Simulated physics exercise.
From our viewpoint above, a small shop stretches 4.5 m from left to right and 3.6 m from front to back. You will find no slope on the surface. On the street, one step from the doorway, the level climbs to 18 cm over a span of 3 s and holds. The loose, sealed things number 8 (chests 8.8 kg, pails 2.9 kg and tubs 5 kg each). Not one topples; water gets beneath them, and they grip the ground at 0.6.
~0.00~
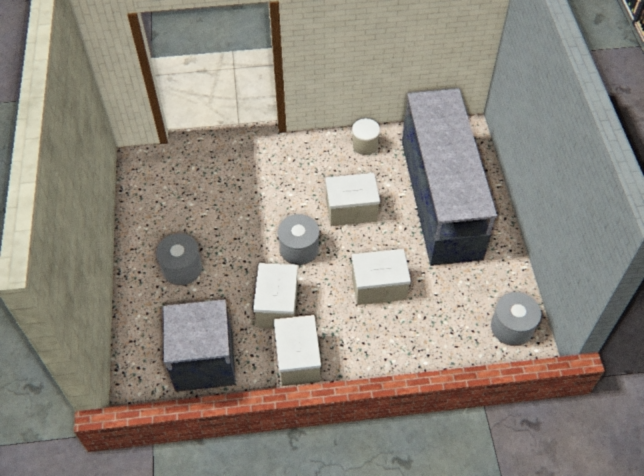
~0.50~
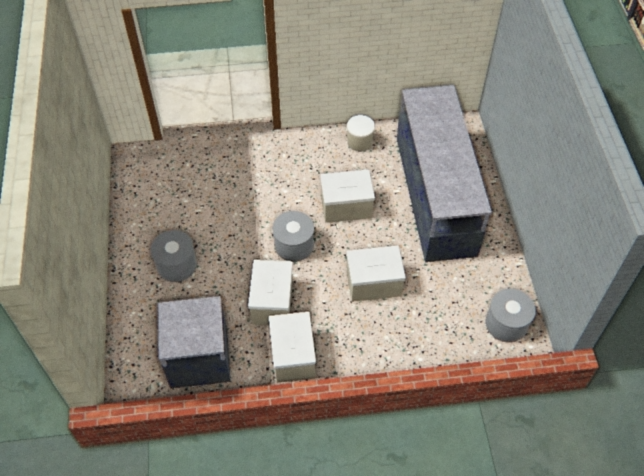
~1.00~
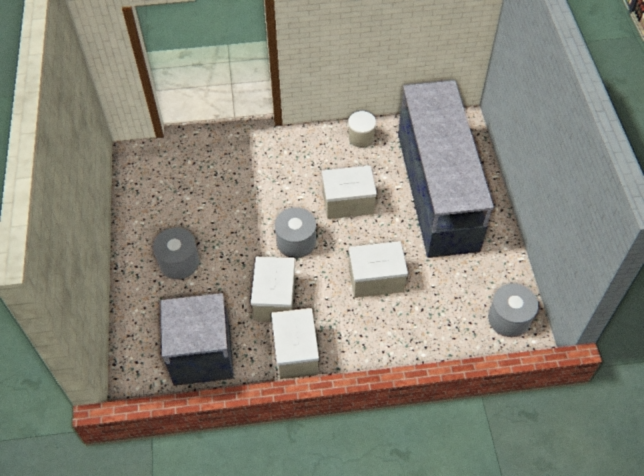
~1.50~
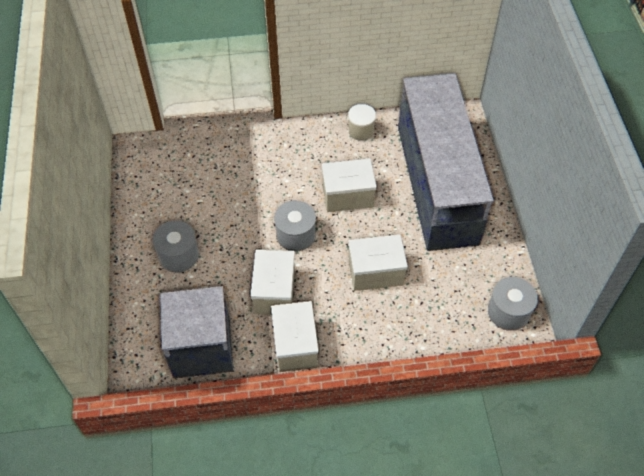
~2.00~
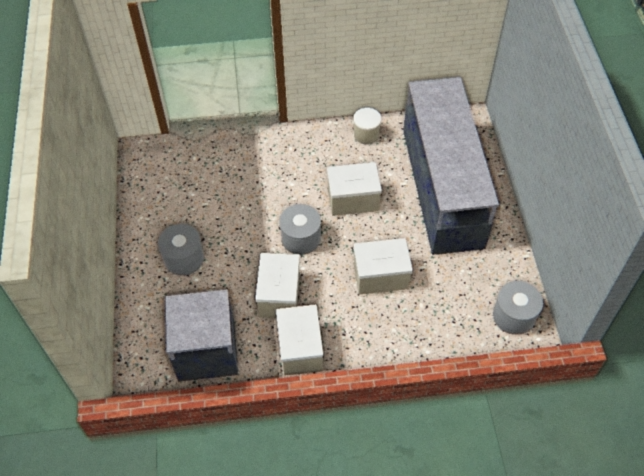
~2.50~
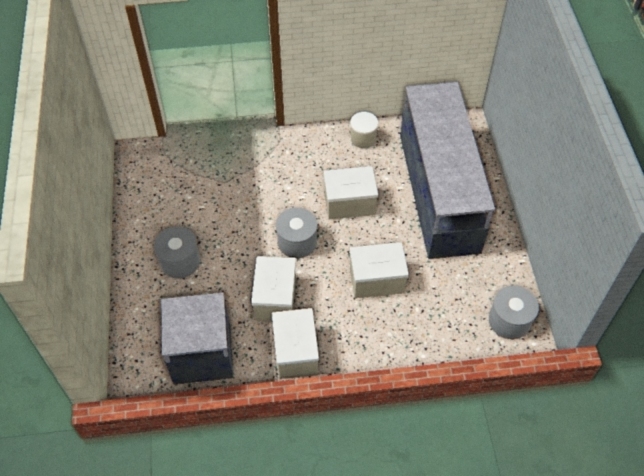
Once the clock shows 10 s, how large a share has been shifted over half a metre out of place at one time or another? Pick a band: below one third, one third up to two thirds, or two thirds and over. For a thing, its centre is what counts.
The share is two thirds and over.
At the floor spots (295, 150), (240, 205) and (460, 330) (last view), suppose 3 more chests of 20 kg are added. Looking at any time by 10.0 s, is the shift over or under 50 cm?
Well, it goes below, above, below.
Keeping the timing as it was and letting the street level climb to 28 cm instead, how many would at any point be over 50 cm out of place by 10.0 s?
Then 8.
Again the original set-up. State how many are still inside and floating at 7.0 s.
It comes to 4.
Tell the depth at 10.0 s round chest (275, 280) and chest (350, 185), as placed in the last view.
About 9 and 7 cm.
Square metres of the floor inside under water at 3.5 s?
About 3.5 m2.
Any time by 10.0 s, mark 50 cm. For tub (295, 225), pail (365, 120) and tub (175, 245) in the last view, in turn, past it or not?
Taking them in turn, the first is beyond the limit, the second within the limit and the third beyond the limit.
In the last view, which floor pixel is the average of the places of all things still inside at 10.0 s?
Mean position approx. (409, 274).
After 3.5 s 0 of 8 are over 50 cm from their spots; 0 afloat.
After 4.5 s 0 of 8 are over 50 cm from their spots; 0 afloat.
After 7.0 s 2 of 8 are over 50 cm from their spots; 4 afloat.
After 10.0 s 7 of 8 are over 50 cm from their spots, and 7 have been at some point; 7 afloat.
